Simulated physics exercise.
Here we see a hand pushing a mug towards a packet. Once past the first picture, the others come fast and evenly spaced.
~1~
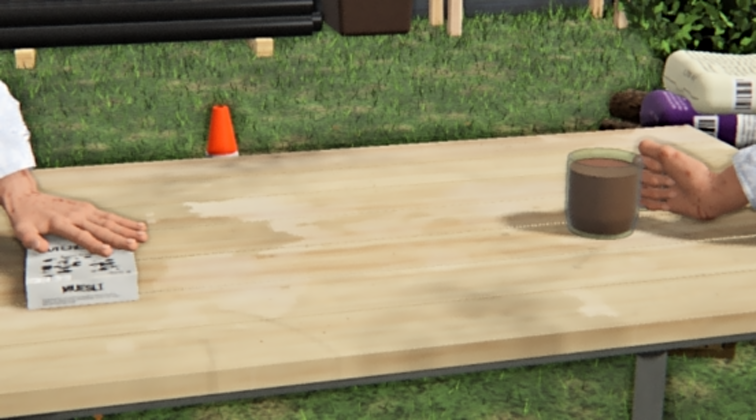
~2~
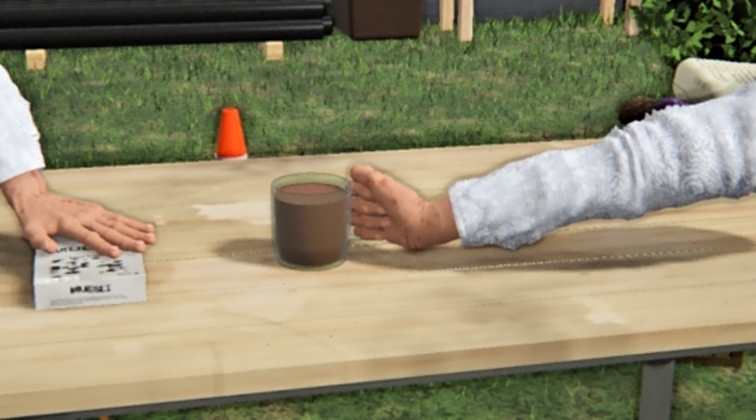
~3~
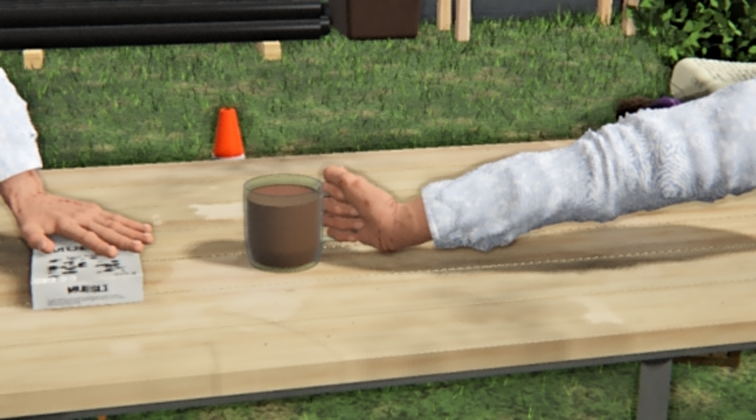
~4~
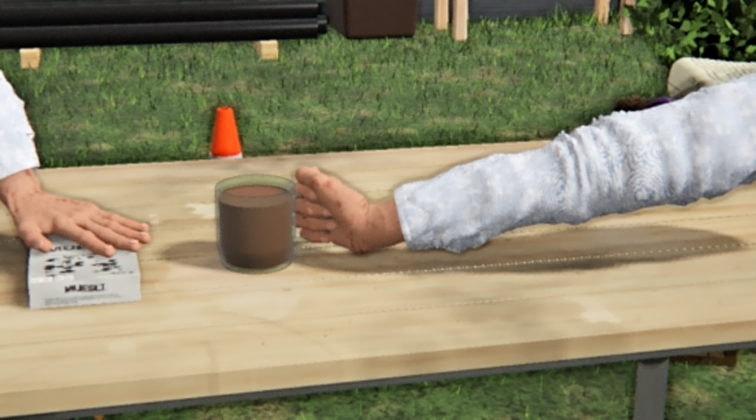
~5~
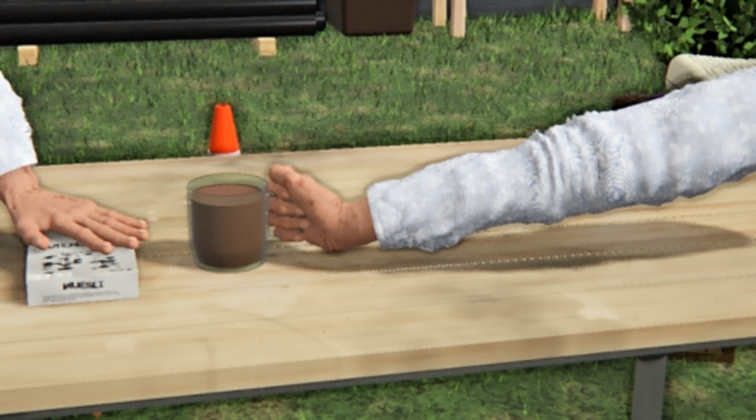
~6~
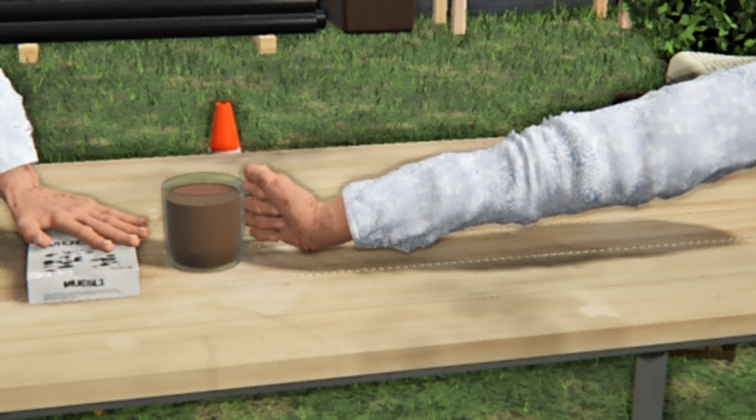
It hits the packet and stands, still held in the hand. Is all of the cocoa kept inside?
No, it brims over.
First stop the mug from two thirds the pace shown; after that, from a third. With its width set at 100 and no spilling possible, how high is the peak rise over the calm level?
You'd see close to 20 per cent of the width first and close to 10 per cent after.
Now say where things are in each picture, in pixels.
In the first frame, at rest; mug (603, 191) about three quarters full; packet (81, 263).
In the second frame, under way; mug about three quarters full, surface at (310, 195).
In the third frame, on by 25 px; mug (284, 221) about three quarters full.
In the fourth frame, on by 30 px; mug about three quarters full, surface at (255, 197).
In the fifth frame, on by 25 px; mug (229, 220) about three quarters full.
In the sixth frame, on by 25 px; mug about three quarters full, surface at (203, 195); packet (82, 258).
Shortly, the mug meets the packet.
Then, the cocoa surges up the wall; it has lost some.
At the finish, the mug stands at the packet; it has lost some.
